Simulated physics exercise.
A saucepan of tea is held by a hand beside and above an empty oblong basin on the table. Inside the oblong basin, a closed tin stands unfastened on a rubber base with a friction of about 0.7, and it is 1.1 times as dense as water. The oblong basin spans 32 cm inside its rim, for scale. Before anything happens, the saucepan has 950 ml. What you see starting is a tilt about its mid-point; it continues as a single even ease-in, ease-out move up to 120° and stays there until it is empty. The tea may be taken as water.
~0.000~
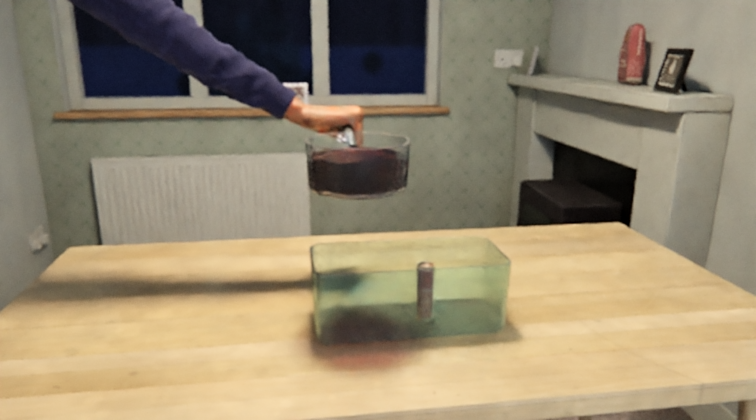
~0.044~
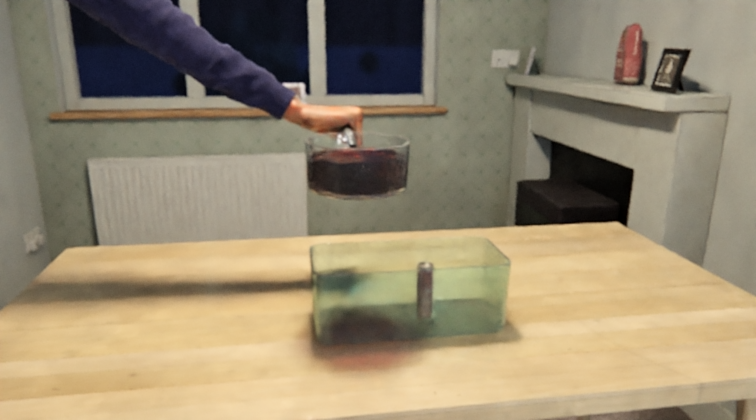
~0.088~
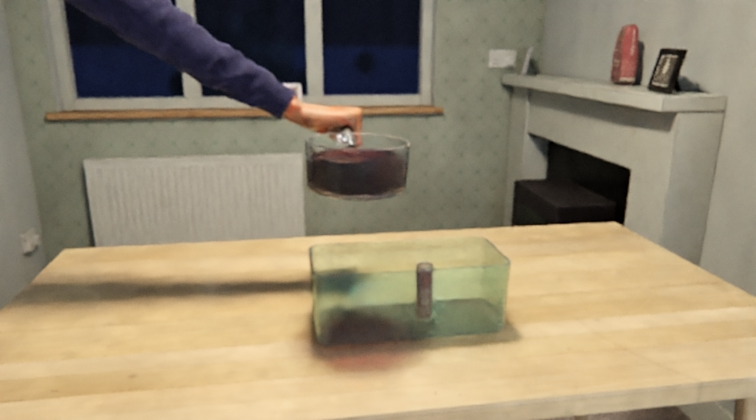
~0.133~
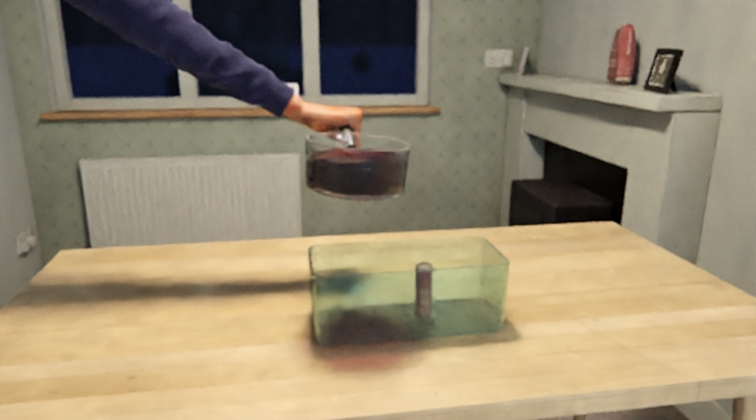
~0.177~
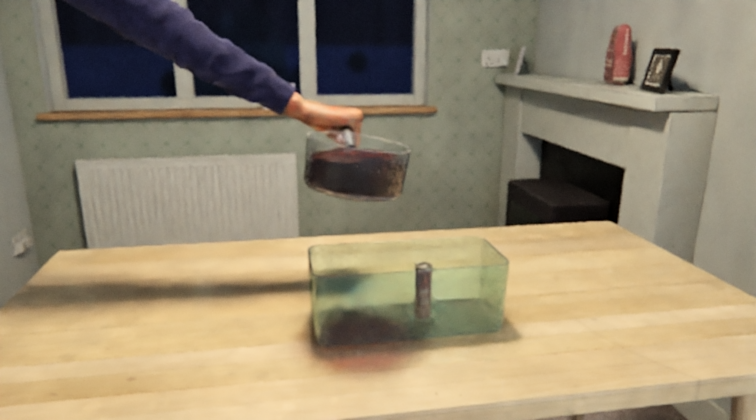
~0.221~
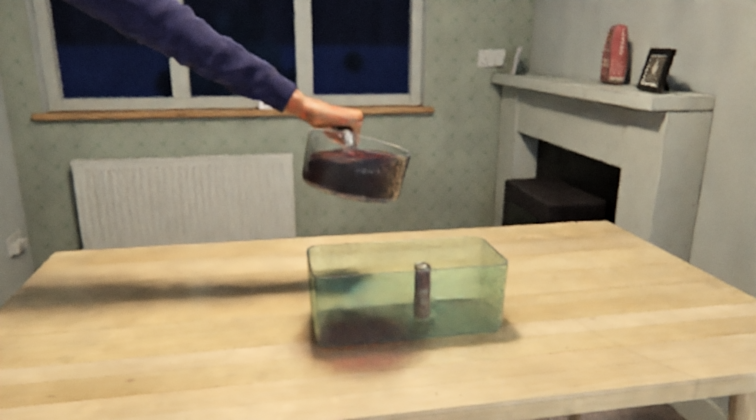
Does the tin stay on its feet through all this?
Yes: I expect it will stay vertical.
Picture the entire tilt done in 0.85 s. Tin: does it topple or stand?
The tin stays on its base.
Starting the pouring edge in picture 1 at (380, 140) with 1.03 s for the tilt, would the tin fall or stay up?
After that, the tin overturns.
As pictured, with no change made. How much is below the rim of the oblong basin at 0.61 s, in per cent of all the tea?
About 12 per cent.
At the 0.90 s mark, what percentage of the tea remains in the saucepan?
5 %.
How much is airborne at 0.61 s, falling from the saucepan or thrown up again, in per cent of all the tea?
I'd put it at about 40 percent.
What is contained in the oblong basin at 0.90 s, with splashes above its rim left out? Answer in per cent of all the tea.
Some 86 per cent.
Then, 0.61 s in, the tilt is 78° and 46 per cent is still to pour; the tin stands where it began.
Then, 0.90 s in, the tilt is 115° and 5 per cent is still to pour; the tin stands where it began.
Then, 1.20 s in, the tilt is 120° and 0 per cent is still to pour; the tin stands 1 cm from where it began.
Then, 1.53 s in, the tilt is 120° and 0 per cent is still to pour; the tin stands 1 cm from where it began.
Finally, the tin stands 1 cm from where it began.
